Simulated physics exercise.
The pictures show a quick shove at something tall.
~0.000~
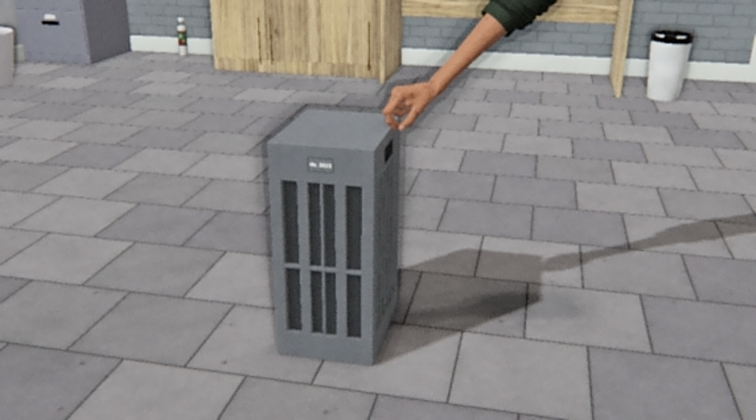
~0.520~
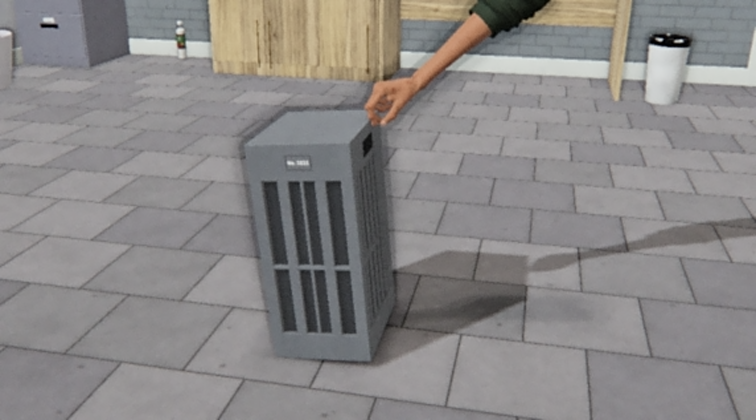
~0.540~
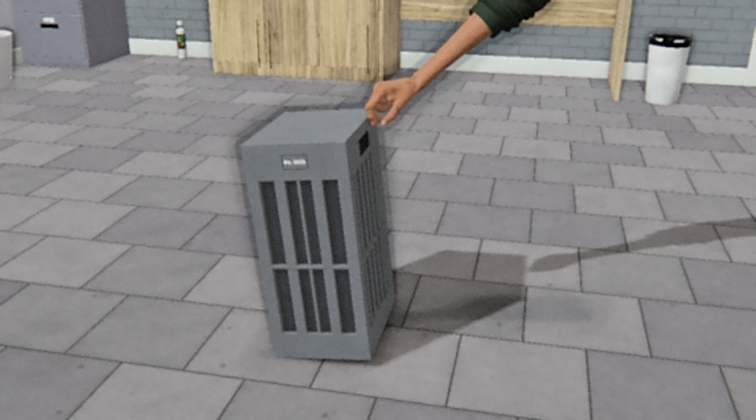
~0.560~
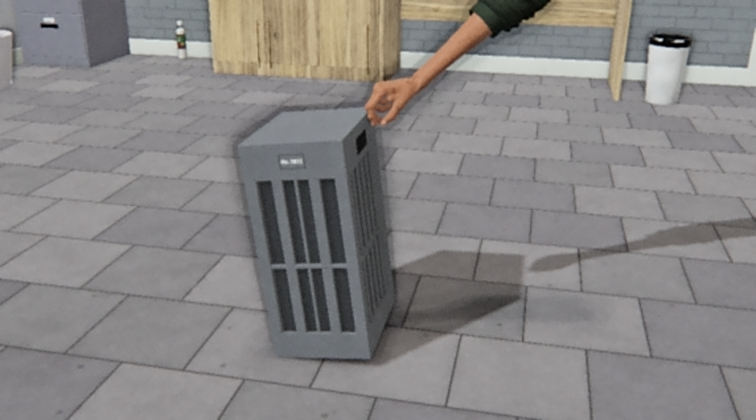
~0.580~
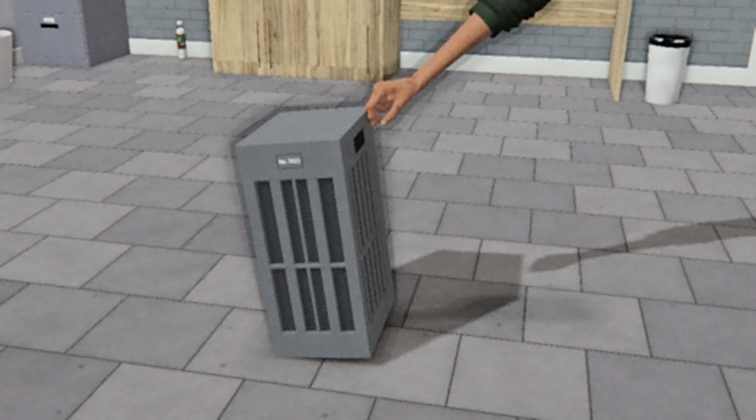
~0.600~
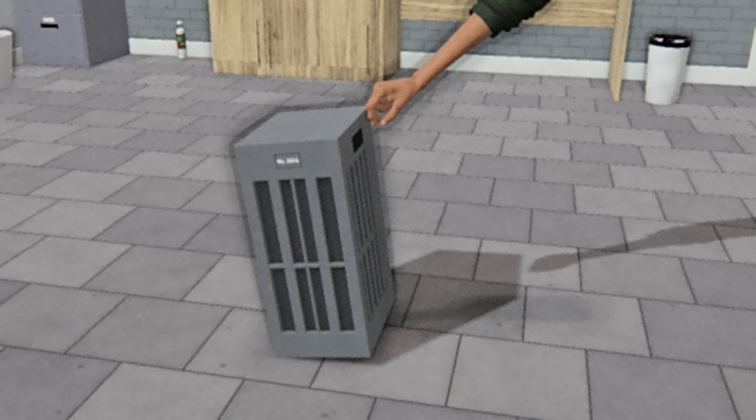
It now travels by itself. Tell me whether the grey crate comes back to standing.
The grey crate returns to its base.
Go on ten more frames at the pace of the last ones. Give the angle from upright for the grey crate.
About 2°.
By 0.80 s, grey crate 2° off upright near (334, 235).
By 1.04 s, grey crate upright near (341, 236).
When it is over (1.8 s), the grey crate settles on its feet, near (338, 237).
